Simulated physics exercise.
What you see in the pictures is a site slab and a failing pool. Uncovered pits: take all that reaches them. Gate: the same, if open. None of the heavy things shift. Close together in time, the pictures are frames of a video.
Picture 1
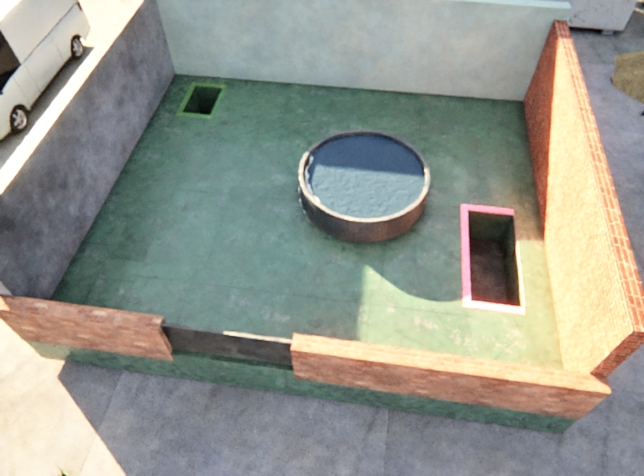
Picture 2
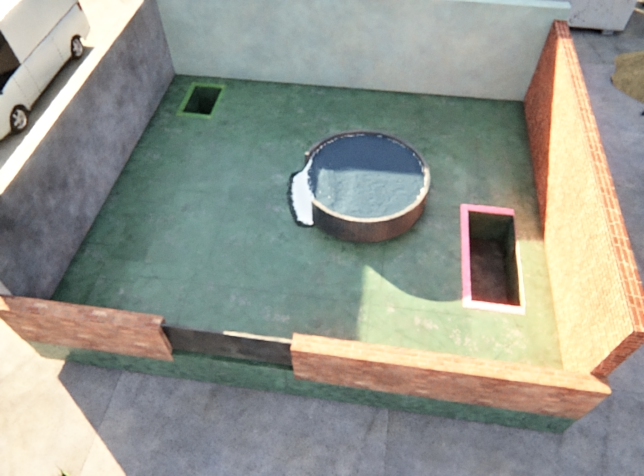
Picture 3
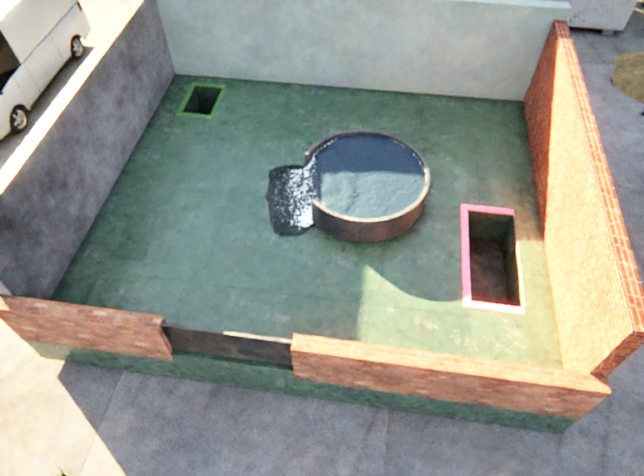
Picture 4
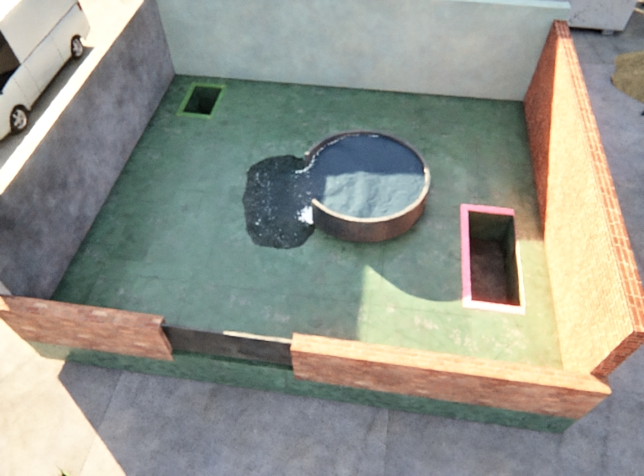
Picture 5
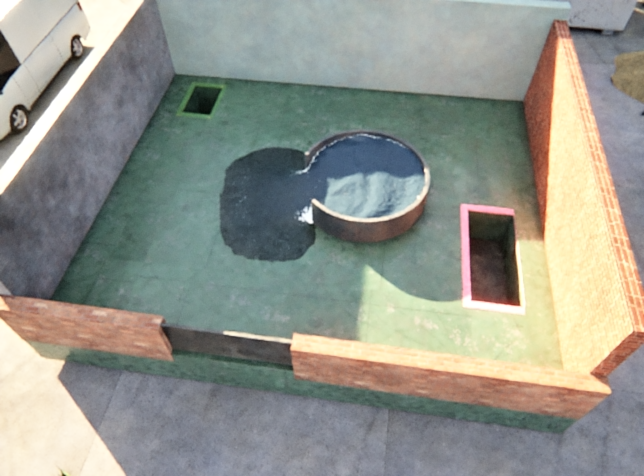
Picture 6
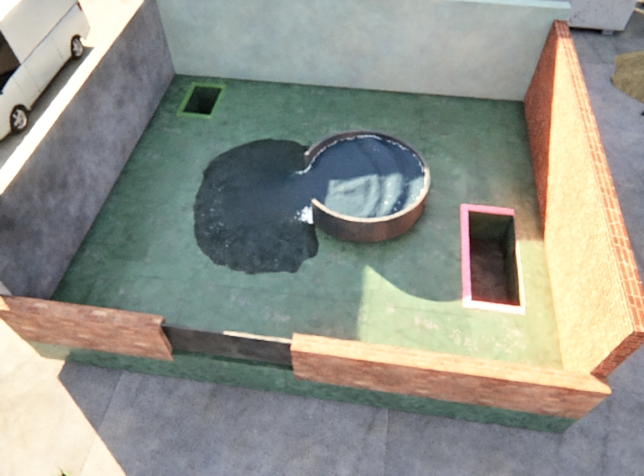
Dark water pours from the left side of a round pool and spreads across green ground.
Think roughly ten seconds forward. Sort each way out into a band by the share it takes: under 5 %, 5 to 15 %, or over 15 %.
Shares: The gate takes under 5 %; the green pit takes over 15 %; the pink pit takes under 5 %.
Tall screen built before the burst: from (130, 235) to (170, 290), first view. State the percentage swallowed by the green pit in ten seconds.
Green: About 20 %.
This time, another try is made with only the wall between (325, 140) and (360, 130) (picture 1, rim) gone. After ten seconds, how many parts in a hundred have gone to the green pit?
About 35 percent ends up in the green pit, by my reckoning.
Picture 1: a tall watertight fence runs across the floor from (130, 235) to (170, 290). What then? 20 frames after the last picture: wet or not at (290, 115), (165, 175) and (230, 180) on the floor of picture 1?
Running through them in order, the first comes out free from flooding, the second taken by the flood and the last taken by the flood.
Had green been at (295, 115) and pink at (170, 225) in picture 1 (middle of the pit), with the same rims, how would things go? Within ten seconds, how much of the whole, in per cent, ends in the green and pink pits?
Green: 2 %; pink: 55 %.
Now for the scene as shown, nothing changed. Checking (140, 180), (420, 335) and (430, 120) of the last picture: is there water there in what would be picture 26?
Listed points: Inundated / unwetted / unwetted.
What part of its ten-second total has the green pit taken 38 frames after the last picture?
Something like 40 in a hundred.
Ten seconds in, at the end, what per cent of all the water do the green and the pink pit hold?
Roughly 18 and 0 %.
A moment on, water covers 25 % of the floor; the gate 0 %, the green pit 0 %, the pink pit 0 %.
Next, water covers 35 % of the floor; the gate 0 %, the green pit 0 %, the pink pit 0 %.
Then, water covers 35 % of the floor; the gate 0 %, the green pit 1 %, the pink pit 0 %.
Later, water covers 45 % of the floor; the gate 0 %, the green pit 8 %, the pink pit 0 %.
In the end, water covers 70 % of the floor; the gate 0 %, the green pit 18 %, the pink pit 1 %.
